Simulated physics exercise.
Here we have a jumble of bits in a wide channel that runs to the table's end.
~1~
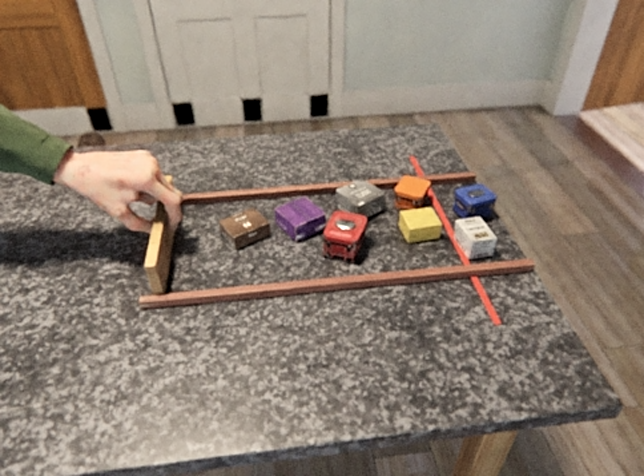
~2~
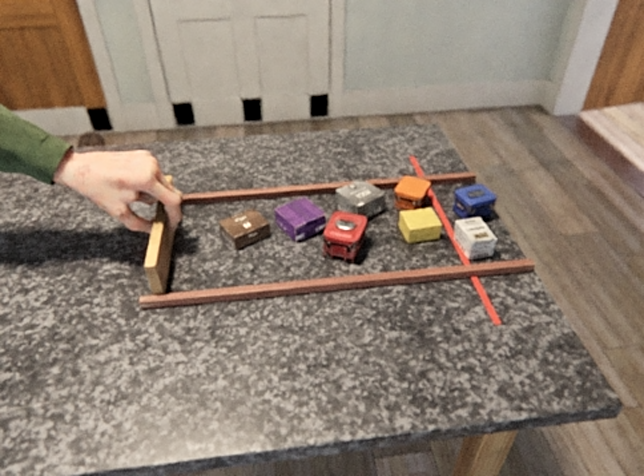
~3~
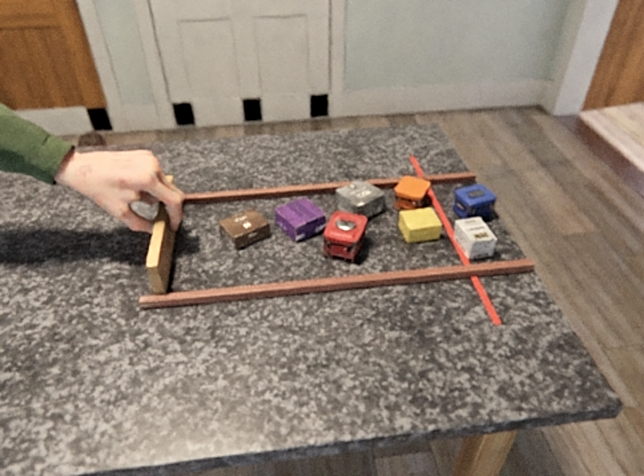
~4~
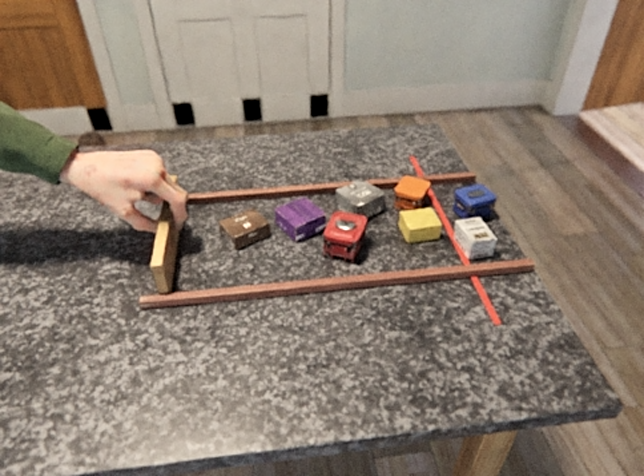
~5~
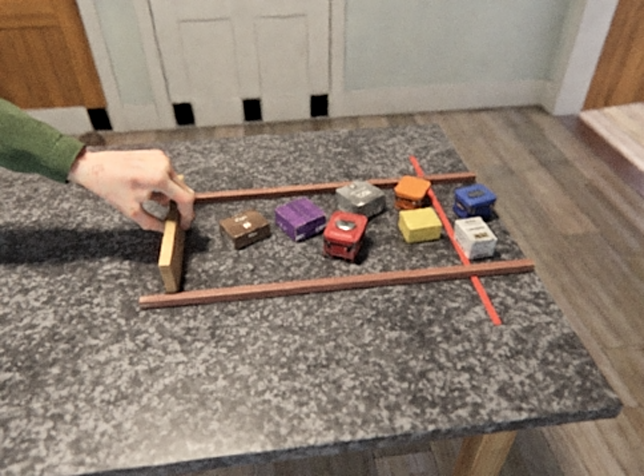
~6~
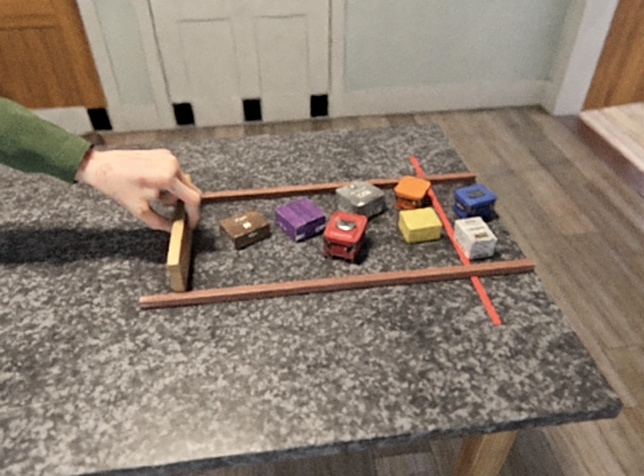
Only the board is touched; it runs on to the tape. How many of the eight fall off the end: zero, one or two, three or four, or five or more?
The number that fall off is three or four.
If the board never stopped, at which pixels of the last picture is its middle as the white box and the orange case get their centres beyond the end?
Near (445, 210) and (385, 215).
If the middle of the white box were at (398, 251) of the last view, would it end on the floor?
It holds on.
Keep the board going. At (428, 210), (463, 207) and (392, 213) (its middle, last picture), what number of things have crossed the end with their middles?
The counts: 3, 5 and 1.
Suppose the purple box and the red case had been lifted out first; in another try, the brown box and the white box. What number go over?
Fallen: 1, and 2 in the other try.
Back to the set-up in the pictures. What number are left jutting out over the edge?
The number is 2.
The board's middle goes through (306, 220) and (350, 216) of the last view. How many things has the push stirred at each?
The counts are 5 and 5.
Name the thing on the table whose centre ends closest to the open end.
It is the yellow block.
Early on, none off yet; blue case at rest near (474, 204); white box at rest near (474, 238); orange case travelled a little near (420, 192).
Finally, the number that fall off is three or four; lost, grey box, orange case, white box and blue case.
